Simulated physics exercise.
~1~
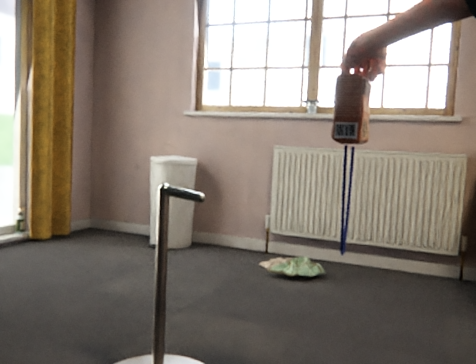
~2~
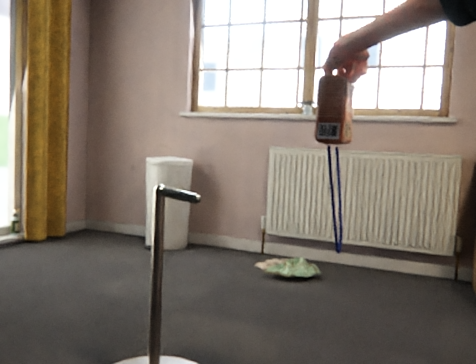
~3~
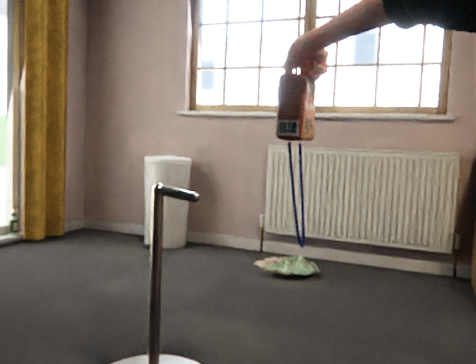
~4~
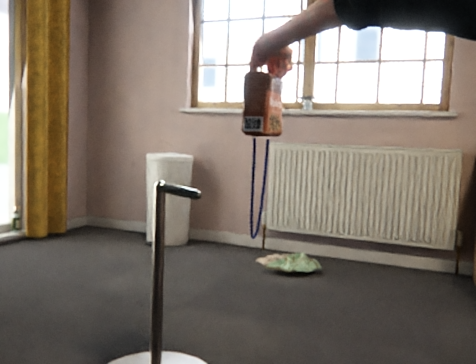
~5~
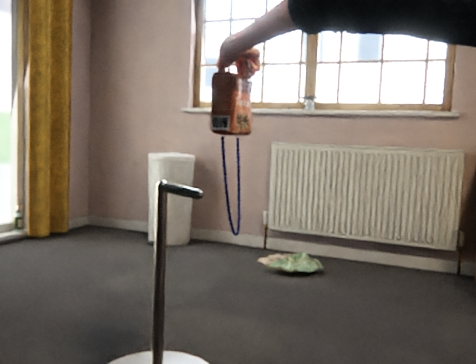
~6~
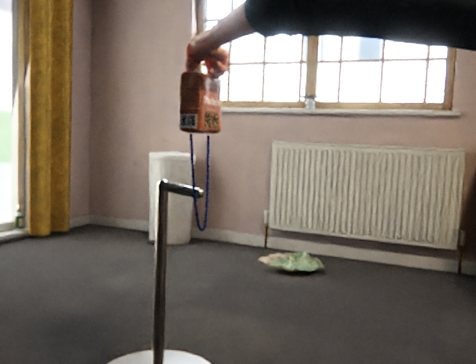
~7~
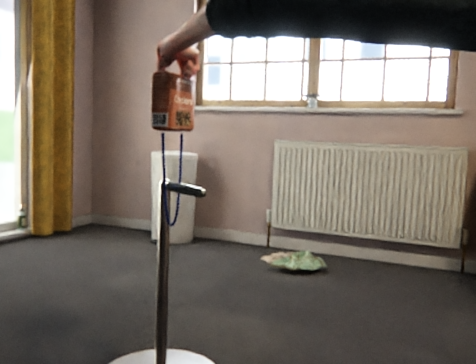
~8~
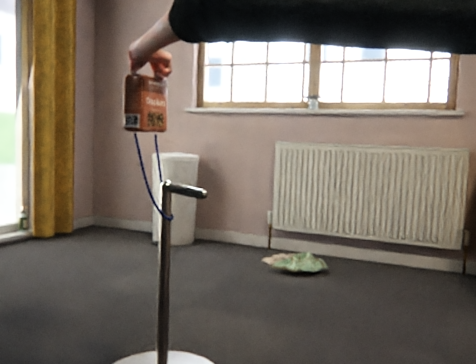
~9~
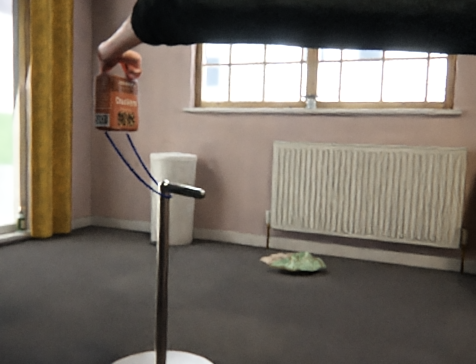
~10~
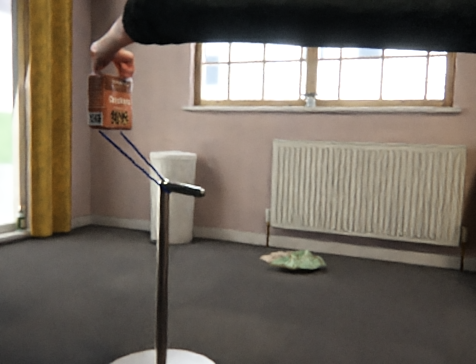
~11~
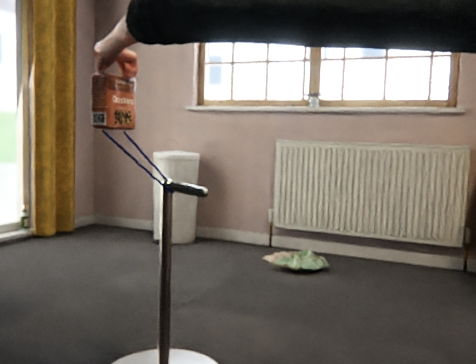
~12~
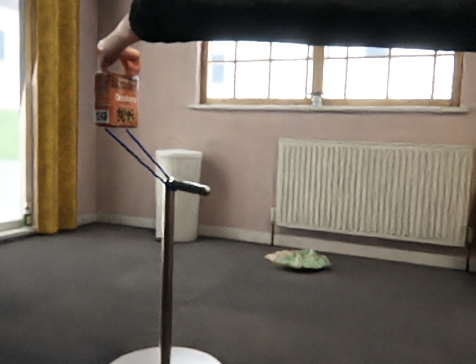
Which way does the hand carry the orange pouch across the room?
The hand carries the orange pouch to the left, from the window side over to the far side of the post.
